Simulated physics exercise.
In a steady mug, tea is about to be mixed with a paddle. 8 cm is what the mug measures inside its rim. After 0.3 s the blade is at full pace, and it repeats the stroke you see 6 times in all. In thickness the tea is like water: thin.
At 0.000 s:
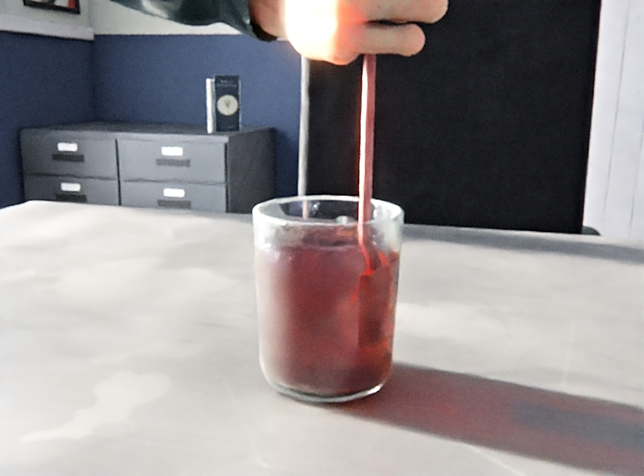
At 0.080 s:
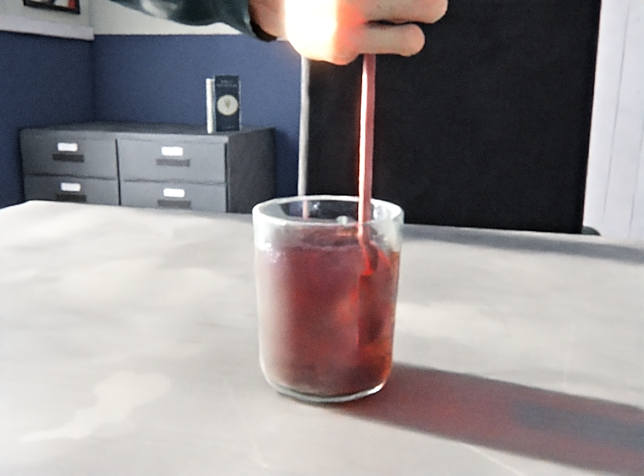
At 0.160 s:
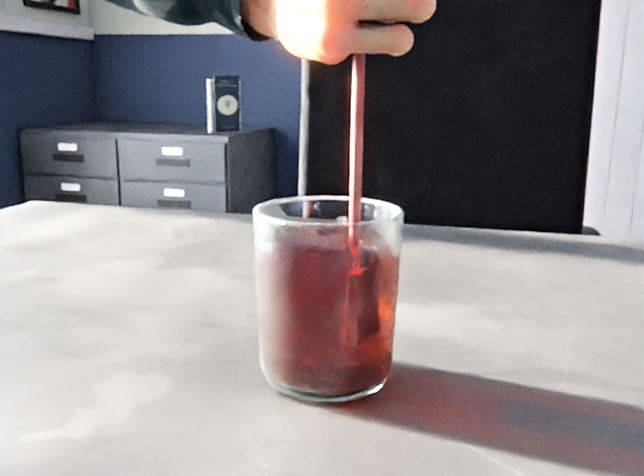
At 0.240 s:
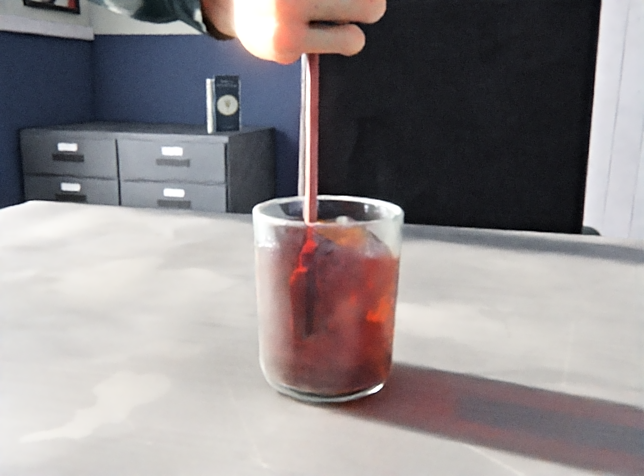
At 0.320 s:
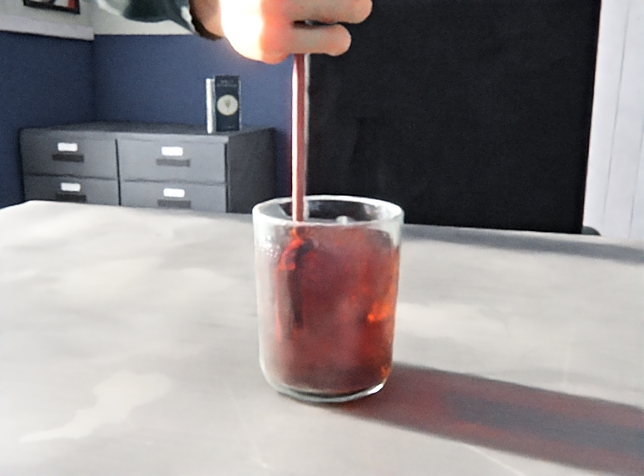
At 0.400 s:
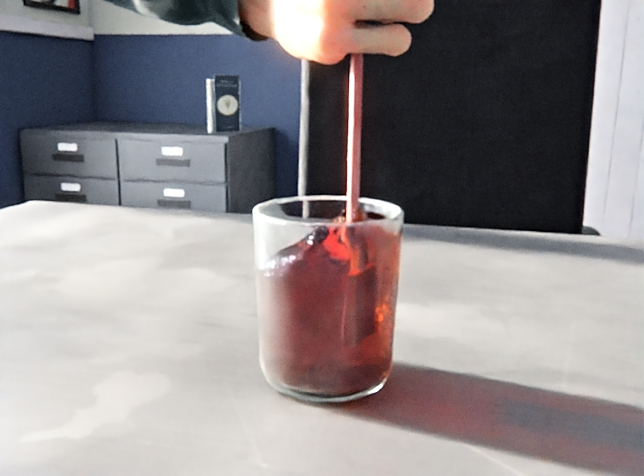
A clear glass of dark red tea stands on a pale grey tabletop, seen from slightly above by a still camera in a room with blue walls. A brightly lit hand grips a thin reddish stem in the glass, with grey drawers behind at left and a black panel behind at right. The hand barely moves, then sweeps the stem left and back right, and the tea's surface tilts.
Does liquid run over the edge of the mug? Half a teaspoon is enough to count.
Yes, it ends up with liquid outside.
After 0.82 s 1 ml is over the rim.
After 1.24 s 7 ml is over the rim.
After 1.65 s 11 ml is over the rim.
After 2.07 s 13 ml is over the rim.
In the end 13 ml is over the rim.
